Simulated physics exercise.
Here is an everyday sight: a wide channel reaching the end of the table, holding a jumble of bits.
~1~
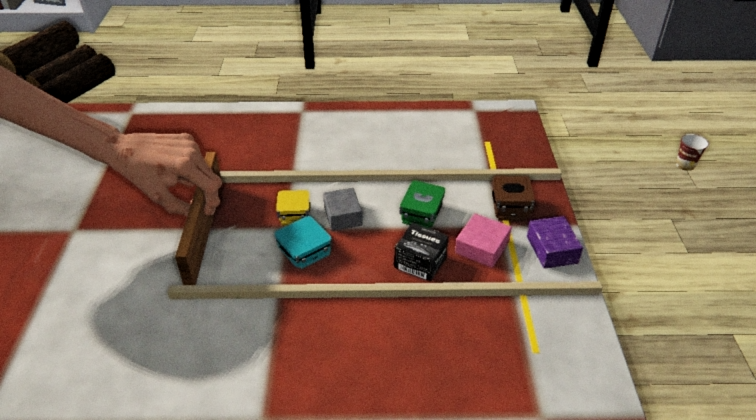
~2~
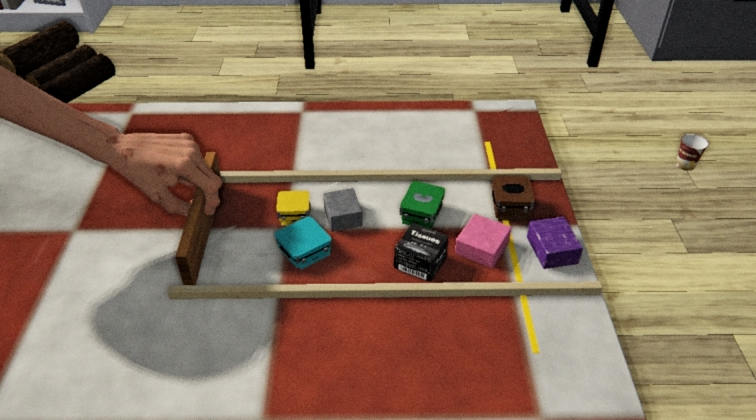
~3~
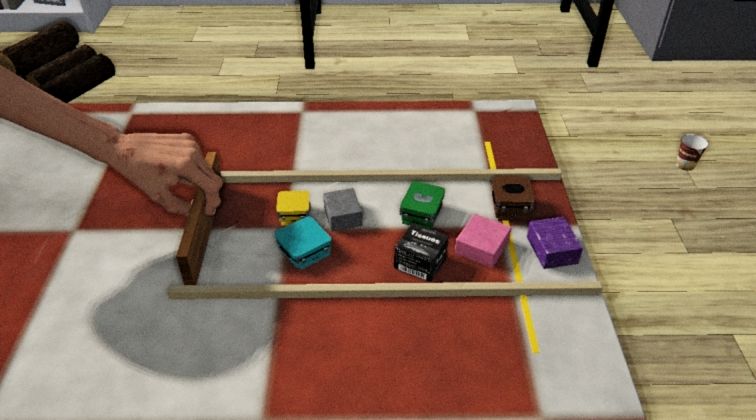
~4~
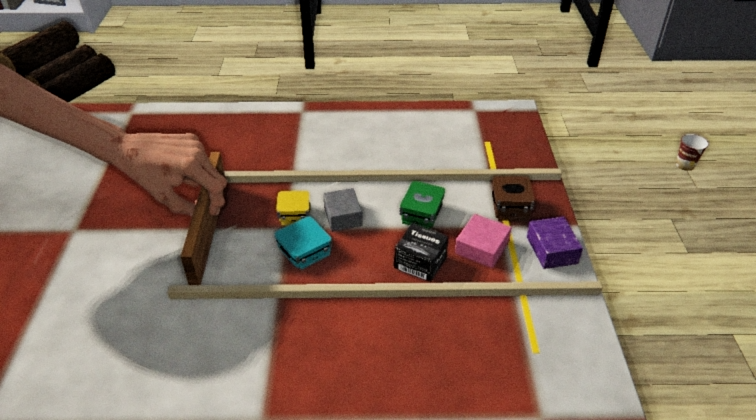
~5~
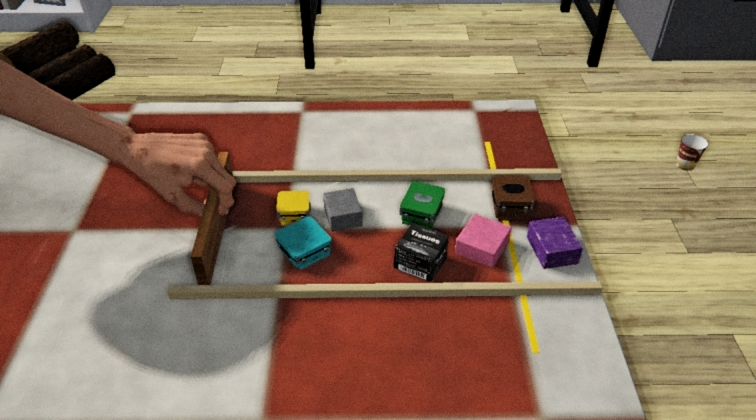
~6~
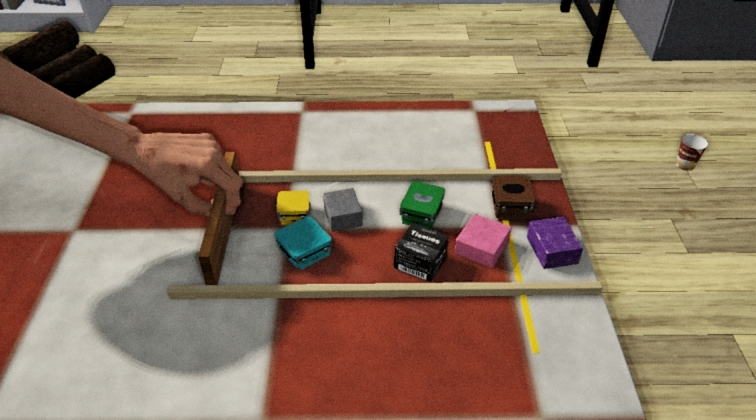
On a red and white checked tabletop, a hand holds a wooden board upright between two pale rails and slides it slightly to the right, toward eight colourful small boxes and blocks that stay still near a yellow line.
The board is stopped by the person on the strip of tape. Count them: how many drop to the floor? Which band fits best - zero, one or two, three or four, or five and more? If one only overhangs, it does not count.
The push knocks three or four off.
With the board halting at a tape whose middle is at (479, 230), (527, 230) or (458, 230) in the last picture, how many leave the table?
Respectively 2, 5 and 0.
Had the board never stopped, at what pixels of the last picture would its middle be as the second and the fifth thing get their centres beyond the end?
About (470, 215), then (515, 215).
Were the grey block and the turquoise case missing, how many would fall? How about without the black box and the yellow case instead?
You'd count 1 the first time and 2 the second time.
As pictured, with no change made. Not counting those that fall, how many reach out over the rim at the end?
That comes to 1 of them.
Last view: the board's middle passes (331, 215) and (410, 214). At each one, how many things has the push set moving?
3 and 7.
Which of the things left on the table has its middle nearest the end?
The black box is foremost.
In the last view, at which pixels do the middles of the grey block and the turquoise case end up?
Roughly (551, 206), and the other roughly (540, 254).
Early on, none off yet; purple block at rest near (554, 243); brown case at rest near (512, 198); pink block at rest near (483, 240).
Finally, the number that fall off is three or four; lost, green case, pink block, brown case and purple block.
